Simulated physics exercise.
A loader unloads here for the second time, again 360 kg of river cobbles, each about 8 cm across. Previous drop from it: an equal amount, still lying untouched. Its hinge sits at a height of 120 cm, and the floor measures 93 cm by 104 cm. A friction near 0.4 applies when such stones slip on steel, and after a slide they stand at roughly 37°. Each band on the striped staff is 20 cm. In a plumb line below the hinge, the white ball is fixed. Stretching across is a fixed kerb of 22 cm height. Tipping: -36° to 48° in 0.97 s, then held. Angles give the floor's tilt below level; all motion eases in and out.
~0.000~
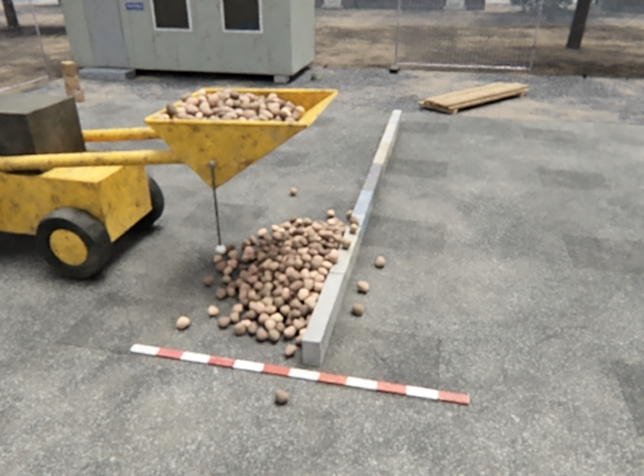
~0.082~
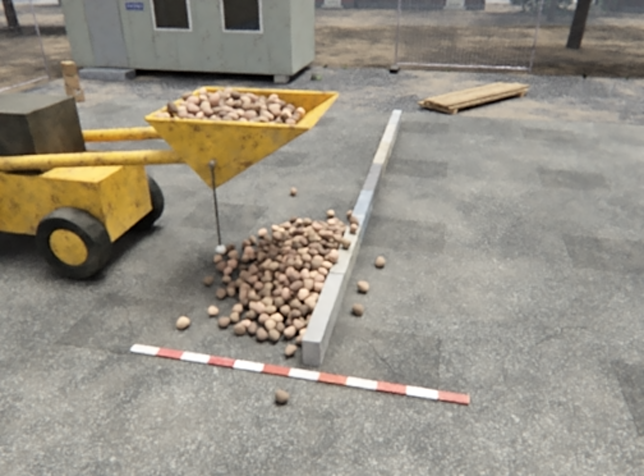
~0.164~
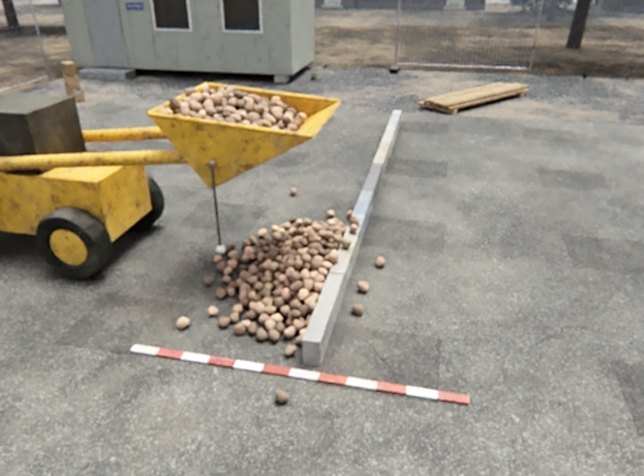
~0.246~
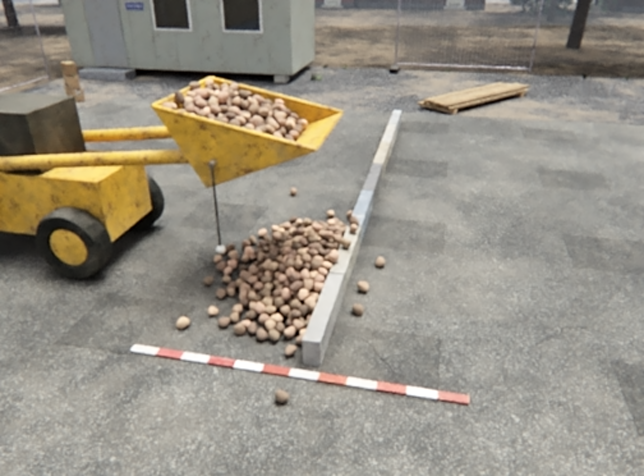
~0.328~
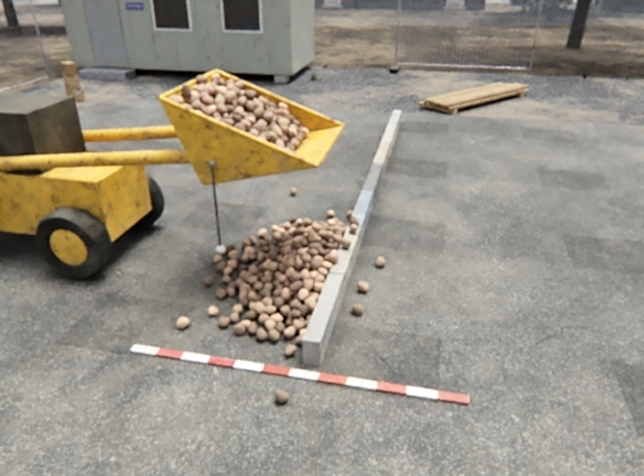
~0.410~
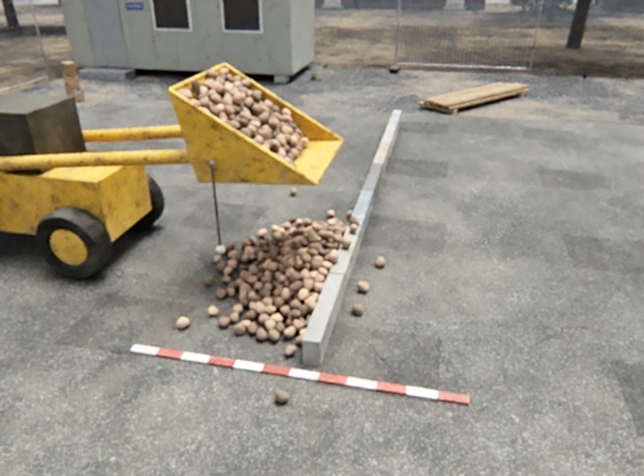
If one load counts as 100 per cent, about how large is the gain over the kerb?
Around 30 per cent.
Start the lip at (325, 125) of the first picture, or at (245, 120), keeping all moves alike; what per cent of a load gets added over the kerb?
First place: Roughly 50 %; second place: Roughly 0 %.
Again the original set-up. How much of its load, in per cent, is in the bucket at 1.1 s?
Around 45 in a hundred.
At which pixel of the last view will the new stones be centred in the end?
Middle: Approx. (324, 258) px.
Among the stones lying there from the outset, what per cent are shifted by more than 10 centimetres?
About 10 %.
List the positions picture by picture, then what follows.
Lip at (308, 125), floor tilted -36°, highest stones at (232, 100). The earlier load is highest near (327, 241), 28 cm above ground level, 99 % on this side of the kerb, 1 % over the kerb, in the first frame.
Lip at (309, 128), floor tilted -34°, highest stones at (223, 98); the stones move at 0.2 m/s on average, in the second frame.
Lip at (312, 137), floor tilted -30°, highest stones at (221, 97); the stones move at 0.3 m/s on average, in the third frame.
The bucket is at -23°, its lip at (316, 150); the top of the load is at (213, 92); the stones move at 0.4 m/s on average, in the fourth frame.
The bucket is at -14°, its lip at (318, 166); the top of the load is at (213, 86); the stones move at 0.5 m/s on average, in the fifth frame.
Lip at (317, 184), floor tilted -4°, highest stones at (219, 81); the stones move at 0.6 m/s on average, in the sixth frame.
After 0.7 s the floor is at 35°; in per cent of one load, 100 in the bucket, 99 on this side of the kerb, 1 over the kerb; the foremost stones are at (353, 254).
After 1.1 s the floor is at 48°; in per cent of one load, 47 in the bucket, 152 on this side of the kerb, 1 over the kerb; the foremost stones are at (357, 255).
After 1.4 s the floor is at 48°; in per cent of one load, 5 in the bucket, 174 on this side of the kerb, 21 over the kerb; the foremost stones are at (433, 298).
After 4.0 s the floor is at 48°; in per cent of one load, 0 in the bucket, 169 on this side of the kerb, 31 over the kerb; the foremost stones are at (574, 318). Net gain over the kerb, 30.
